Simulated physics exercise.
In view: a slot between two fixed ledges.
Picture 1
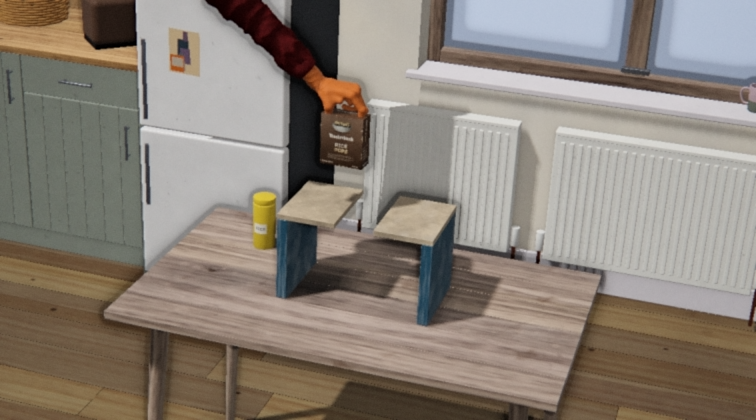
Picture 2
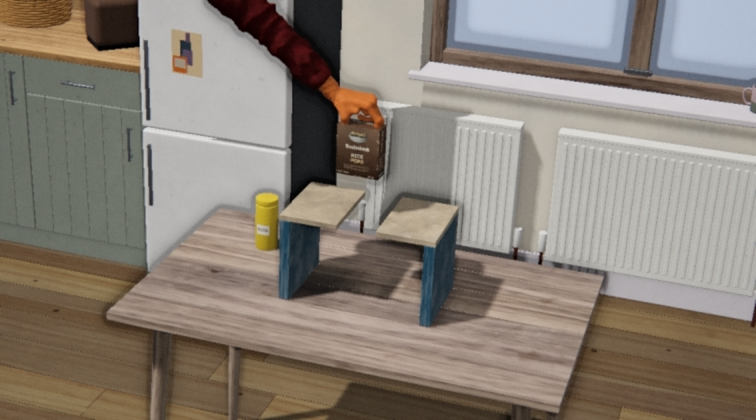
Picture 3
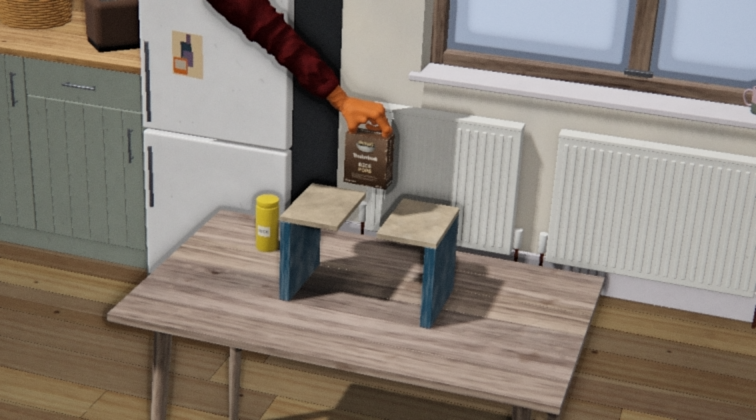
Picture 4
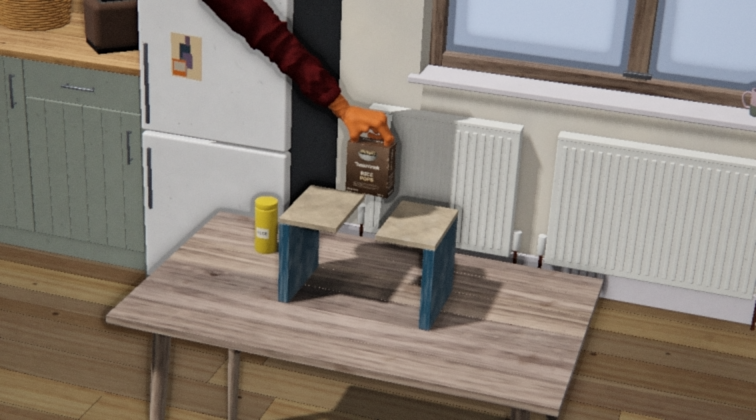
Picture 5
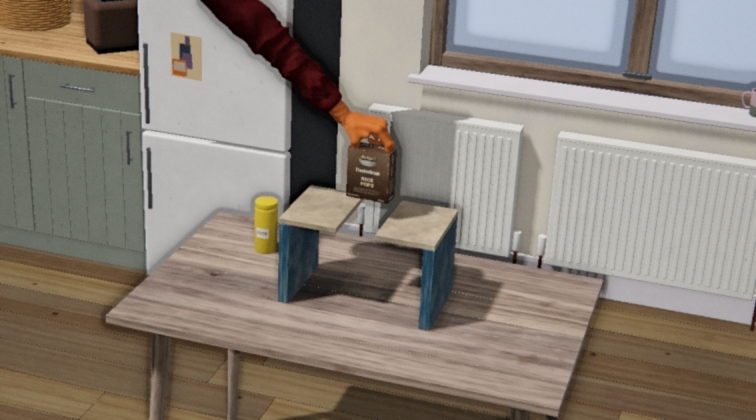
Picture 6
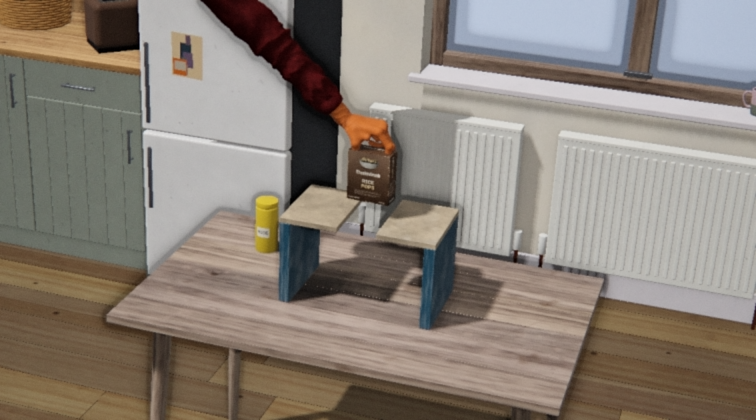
The clip opens on a wooden table holding a yellow jar and two blue supports with flat tops, separated by a gap. A gloved orange hand in a dark red sleeve carries a brown packet slightly right and downward over the gap, slows, then holds it nearly still there.
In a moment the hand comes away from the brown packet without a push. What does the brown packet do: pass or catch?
Outcome: The packet is caught.
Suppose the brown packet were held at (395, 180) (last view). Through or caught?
Then it is caught.
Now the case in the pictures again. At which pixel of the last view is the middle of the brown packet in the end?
At about (371, 189).
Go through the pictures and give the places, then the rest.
In the first picture, being brought over the gap; brown packet (345, 138); yellow jar (264, 221).
In the second picture, being brought over the gap; brown packet (361, 149); yellow jar (267, 222).
In the third picture, being brought over the gap; brown packet (369, 158); yellow jar (268, 223).
In the fourth picture, being brought over the gap; brown packet (370, 167); yellow jar (266, 225).
In the fifth picture, being brought over the gap; brown packet (371, 172); yellow jar (266, 225).
In the sixth picture, held still over the gap; brown packet (372, 174); yellow jar (267, 225).
Then, 0.20 s after the last picture, brown packet slid a little near (371, 189).
Then, 0.40 s after the last picture, brown packet resting near (371, 189).
At rest, moved from the start, brown packet; yellow jar in place. Seen from the same camera at the end, brown packet near (371, 189). The packet lodges.
